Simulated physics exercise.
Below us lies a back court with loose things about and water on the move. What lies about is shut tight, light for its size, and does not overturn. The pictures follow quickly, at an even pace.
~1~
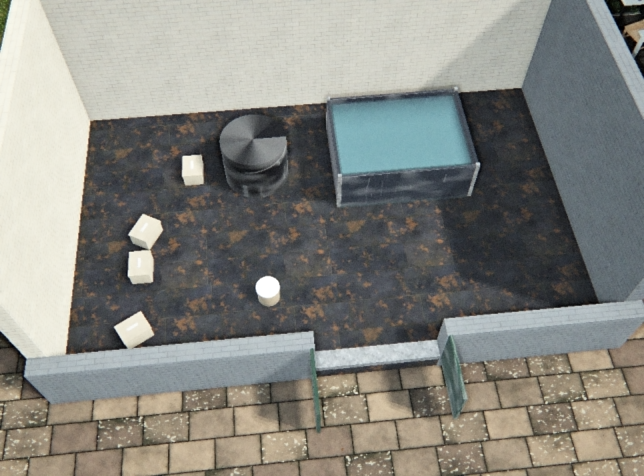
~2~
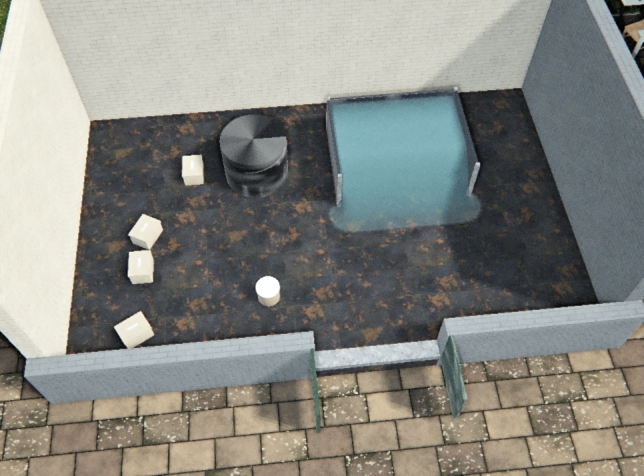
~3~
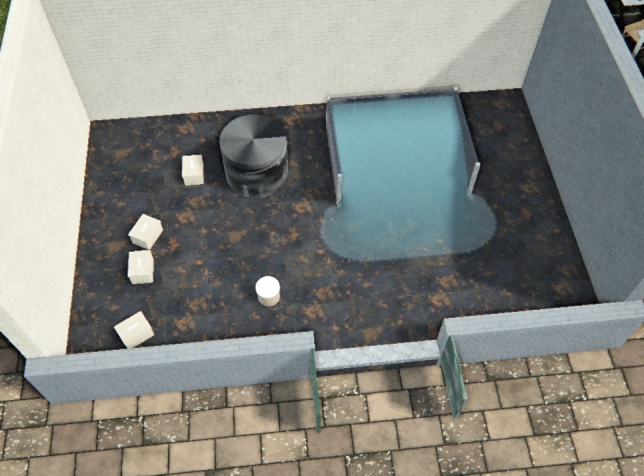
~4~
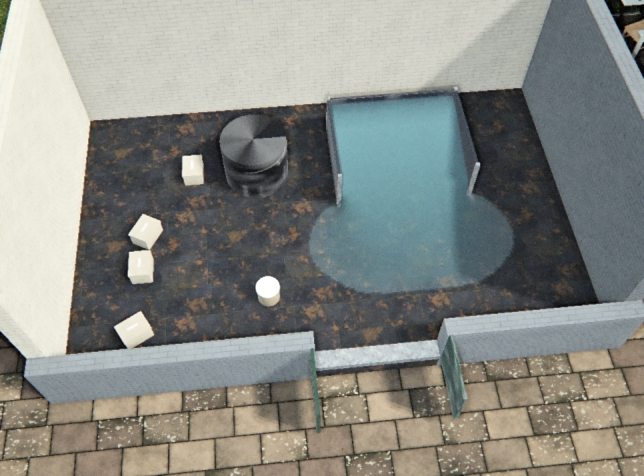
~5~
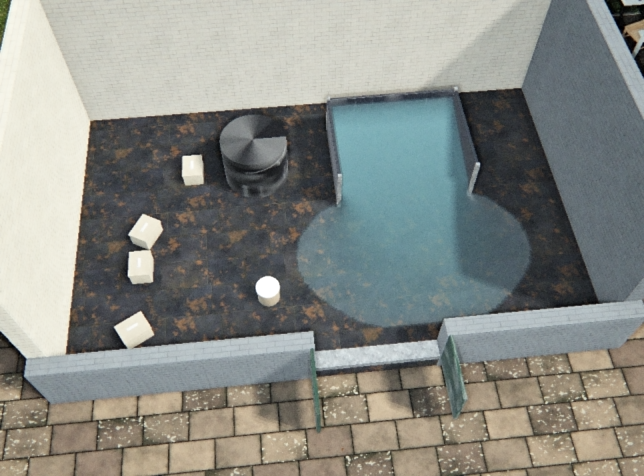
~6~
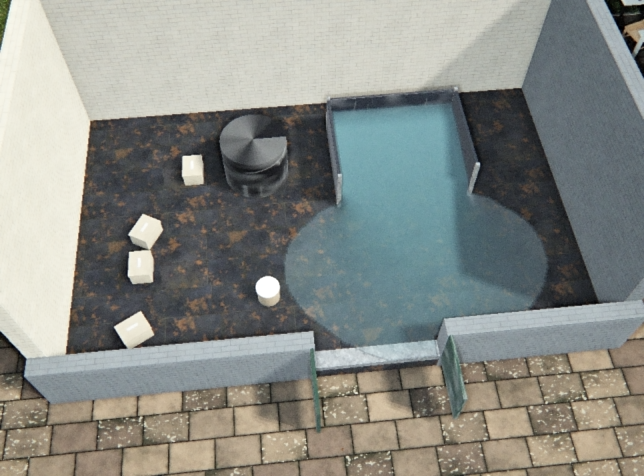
In a walled back court, water poured from the open front of a glass-sided tank and spread in a widening round pool across the dark floor, while the pale blocks nearby stayed still.
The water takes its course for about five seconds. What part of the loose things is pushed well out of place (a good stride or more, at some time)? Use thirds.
Share: From one to two thirds.
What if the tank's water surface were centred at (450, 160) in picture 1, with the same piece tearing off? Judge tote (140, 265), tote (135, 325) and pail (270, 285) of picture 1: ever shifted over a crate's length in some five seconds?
In that order: Not that far, that far or more, swept aside.
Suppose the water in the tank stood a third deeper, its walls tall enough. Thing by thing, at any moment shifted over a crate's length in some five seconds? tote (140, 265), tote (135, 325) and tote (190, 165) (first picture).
In turn: Never so far, that far or more, not that far.
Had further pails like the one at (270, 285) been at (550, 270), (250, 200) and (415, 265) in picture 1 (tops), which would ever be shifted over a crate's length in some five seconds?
In that order: Swept aside, short of that, swept aside.
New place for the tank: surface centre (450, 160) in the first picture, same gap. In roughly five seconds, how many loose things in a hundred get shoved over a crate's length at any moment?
About 40 per cent.
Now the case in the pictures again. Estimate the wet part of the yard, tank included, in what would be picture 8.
Close to 40 %.
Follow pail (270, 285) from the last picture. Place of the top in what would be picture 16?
Near (200, 323).
A moment on, 0 of 5 are well off their spots; 0 afloat.
Next, 1 of 5 are well off their spots; 1 afloat.
Later, 2 of 5 are well off their spots; 1 afloat.
In the end, 2 of 5 are well off their spots, and 2 have been at some point; 1 afloat.
